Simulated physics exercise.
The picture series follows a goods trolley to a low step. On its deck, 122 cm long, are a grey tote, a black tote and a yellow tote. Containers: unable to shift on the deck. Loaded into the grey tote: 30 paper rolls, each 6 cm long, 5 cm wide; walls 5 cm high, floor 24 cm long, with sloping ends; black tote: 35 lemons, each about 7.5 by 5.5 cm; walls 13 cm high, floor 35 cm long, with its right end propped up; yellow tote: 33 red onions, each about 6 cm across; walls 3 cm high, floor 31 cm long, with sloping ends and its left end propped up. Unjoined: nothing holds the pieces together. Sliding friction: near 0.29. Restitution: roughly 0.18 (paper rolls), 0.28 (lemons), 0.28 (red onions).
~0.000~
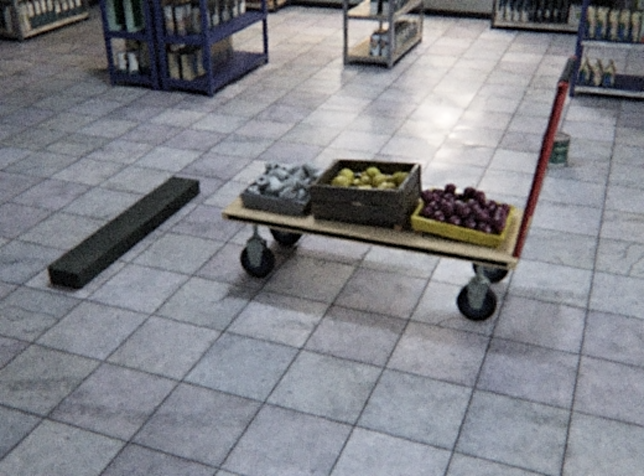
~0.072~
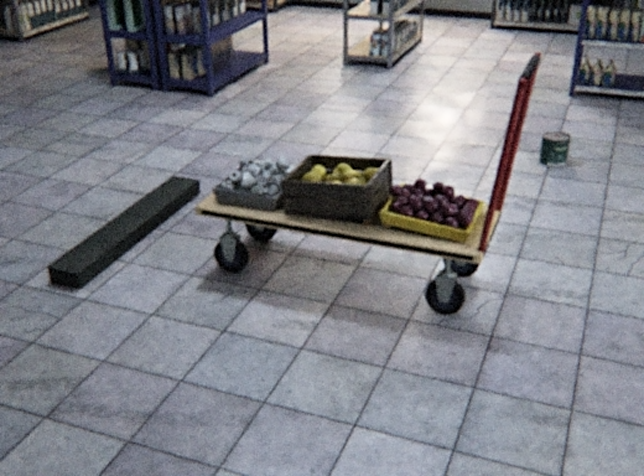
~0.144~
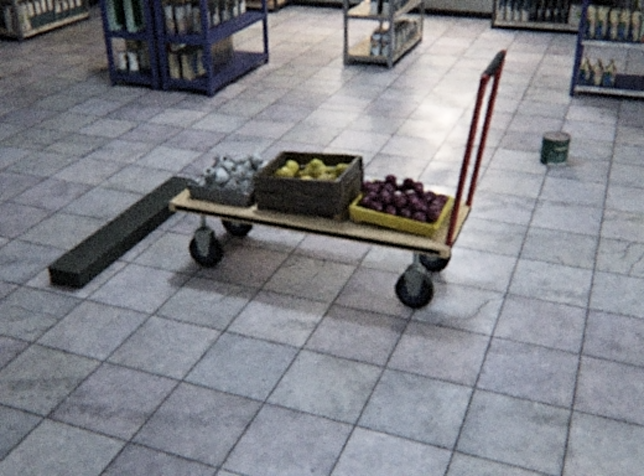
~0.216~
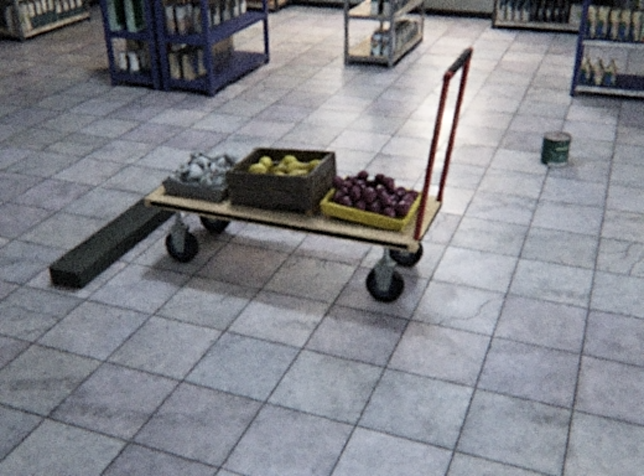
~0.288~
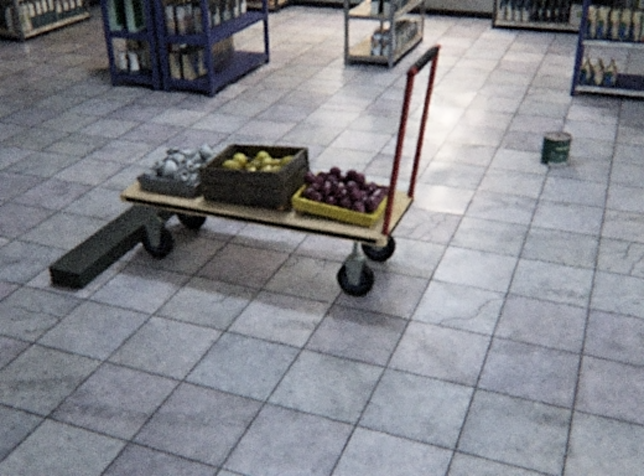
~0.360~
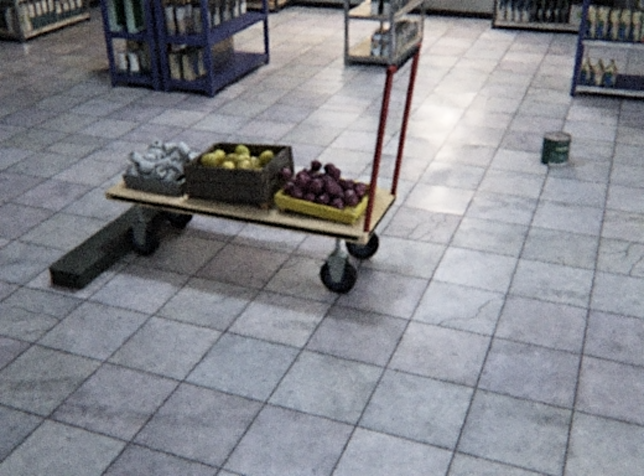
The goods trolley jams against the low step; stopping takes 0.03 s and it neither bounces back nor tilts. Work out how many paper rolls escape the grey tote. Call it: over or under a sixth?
Over.
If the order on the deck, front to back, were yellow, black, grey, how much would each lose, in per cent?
In that arrangement the grey tote sheds 20 per cent of its load, the black tote 0 per cent, and the yellow tote 20 per cent.
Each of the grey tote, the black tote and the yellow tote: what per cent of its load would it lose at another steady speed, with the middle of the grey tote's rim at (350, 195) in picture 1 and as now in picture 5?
That would give grey tote 50 %, black tote 10 % and yellow tote 30 %.
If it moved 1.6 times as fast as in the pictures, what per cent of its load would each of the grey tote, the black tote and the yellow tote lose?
Grey tote 50, black tote 20, yellow tote 30 per cent.
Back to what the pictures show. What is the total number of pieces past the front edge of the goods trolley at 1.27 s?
Roughly 8 pieces.
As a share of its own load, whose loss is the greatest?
Answer: The grey tote.
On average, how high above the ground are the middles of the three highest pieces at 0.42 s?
Their middles average near 50 cm high.
After 0.42 s, grey tote 28 in, 2 out, black tote 35 in, 0 out and yellow tote 31 in, 2 out.
After 0.54 s, grey tote 26 in, 4 out, black tote 35 in, 0 out and yellow tote 29 in, 4 out.
After 0.77 s, grey tote 21 in, 9 out, black tote 35 in, 0 out and yellow tote 29 in, 4 out.
Outcome (at 1.27 s), grey tote 21 in, 9 out, black tote 35 in, 0 out and yellow tote 28 in, 5 out. Asked share, 9 of 30, 30 per cent.
